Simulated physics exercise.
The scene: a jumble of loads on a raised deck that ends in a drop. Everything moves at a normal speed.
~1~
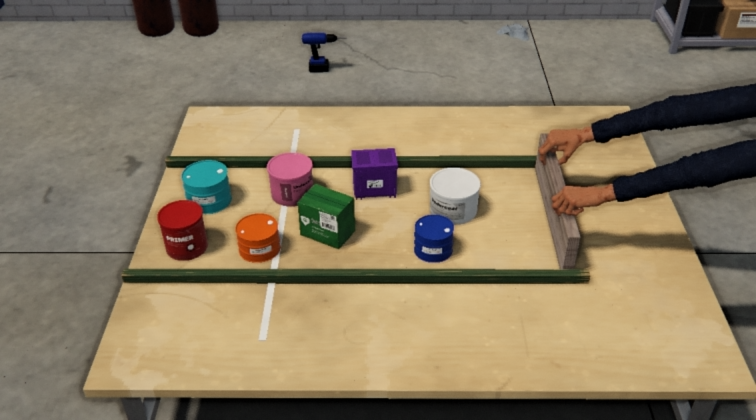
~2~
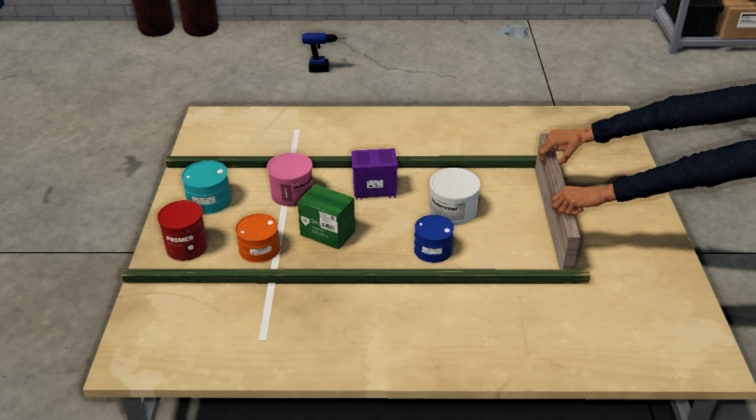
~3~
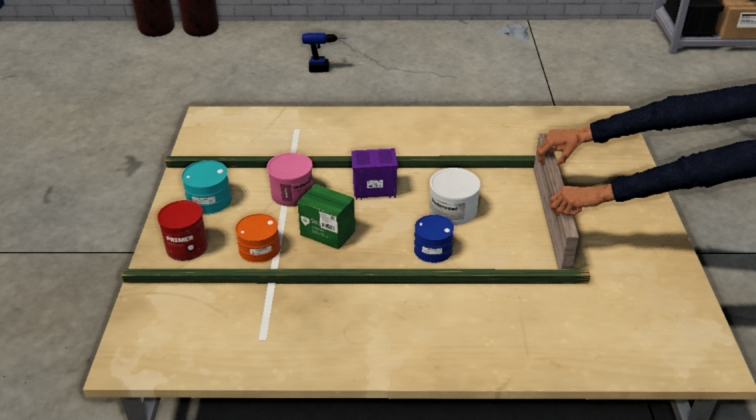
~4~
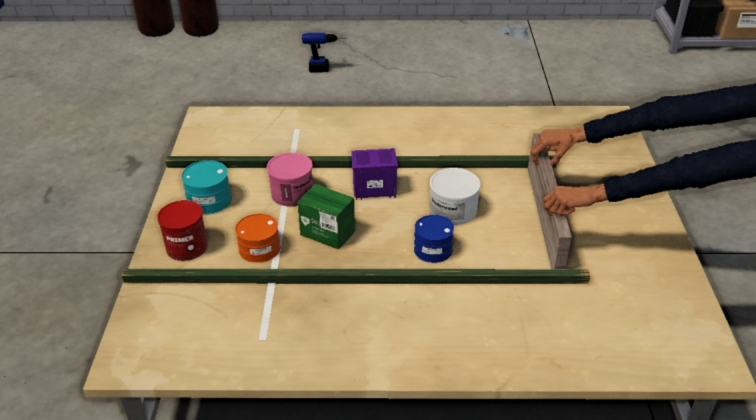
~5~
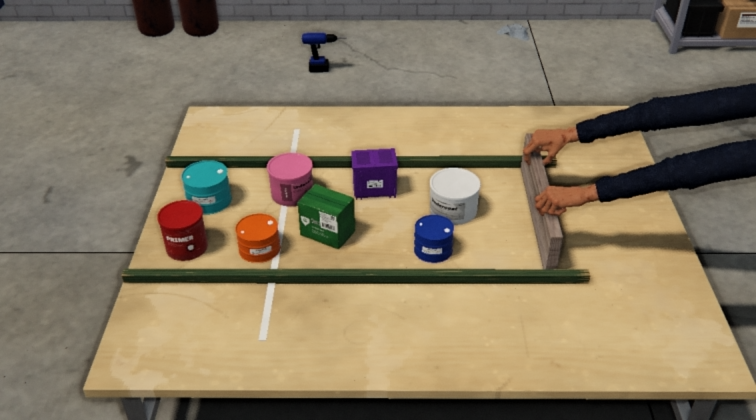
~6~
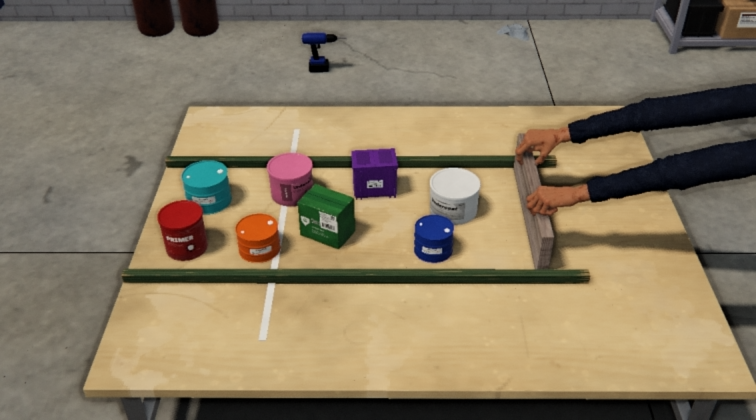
At the start, two hands hold a wooden plank upright near the right ends of two green rails on a table, with colourful pails, canisters and boxes sitting between the rails. The hands then slide the plank a short way left, while the containers stay where they are.
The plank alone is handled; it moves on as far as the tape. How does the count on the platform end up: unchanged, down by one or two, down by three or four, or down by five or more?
Honestly, the ones lost over the side add up to nothing at all.
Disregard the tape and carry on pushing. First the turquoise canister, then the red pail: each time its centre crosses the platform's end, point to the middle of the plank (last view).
Points: About (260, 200) and about (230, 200).
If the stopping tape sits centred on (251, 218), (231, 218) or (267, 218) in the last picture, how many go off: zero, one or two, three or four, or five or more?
Taking the places in the order asked: Either one or two, then 1 or 2, then no fall at all.
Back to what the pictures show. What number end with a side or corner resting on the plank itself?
Total: 3.
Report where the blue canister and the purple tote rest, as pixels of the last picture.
Okay, so first (257, 239), and next (265, 168).
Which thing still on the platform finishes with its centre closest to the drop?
Foremost, the turquoise canister.
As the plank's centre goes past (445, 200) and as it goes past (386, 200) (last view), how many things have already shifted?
The first count is 2, and then it's 3.
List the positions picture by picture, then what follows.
Red pail (184, 231); turquoise canister (207, 187); orange canister (258, 238); plank (555, 200); tape (282, 218), in the first frame.
Turquoise canister (207, 187); plank (555, 200), in the second frame.
Orange canister (258, 238); white pail (454, 197), in the third frame.
Red pail (184, 231); green parcel (327, 217), in the fourth frame.
Turquoise canister (207, 187); pink pail (291, 180), in the fifth frame.
Red pail (184, 231); turquoise canister (207, 187); orange canister (258, 238); plank (532, 200); tape (282, 218), in the sixth frame.
Soon after, none off yet; red pail at rest near (184, 231); turquoise canister at rest near (207, 187); orange canister at rest near (258, 238).
At rest, the number that fall off is zero.
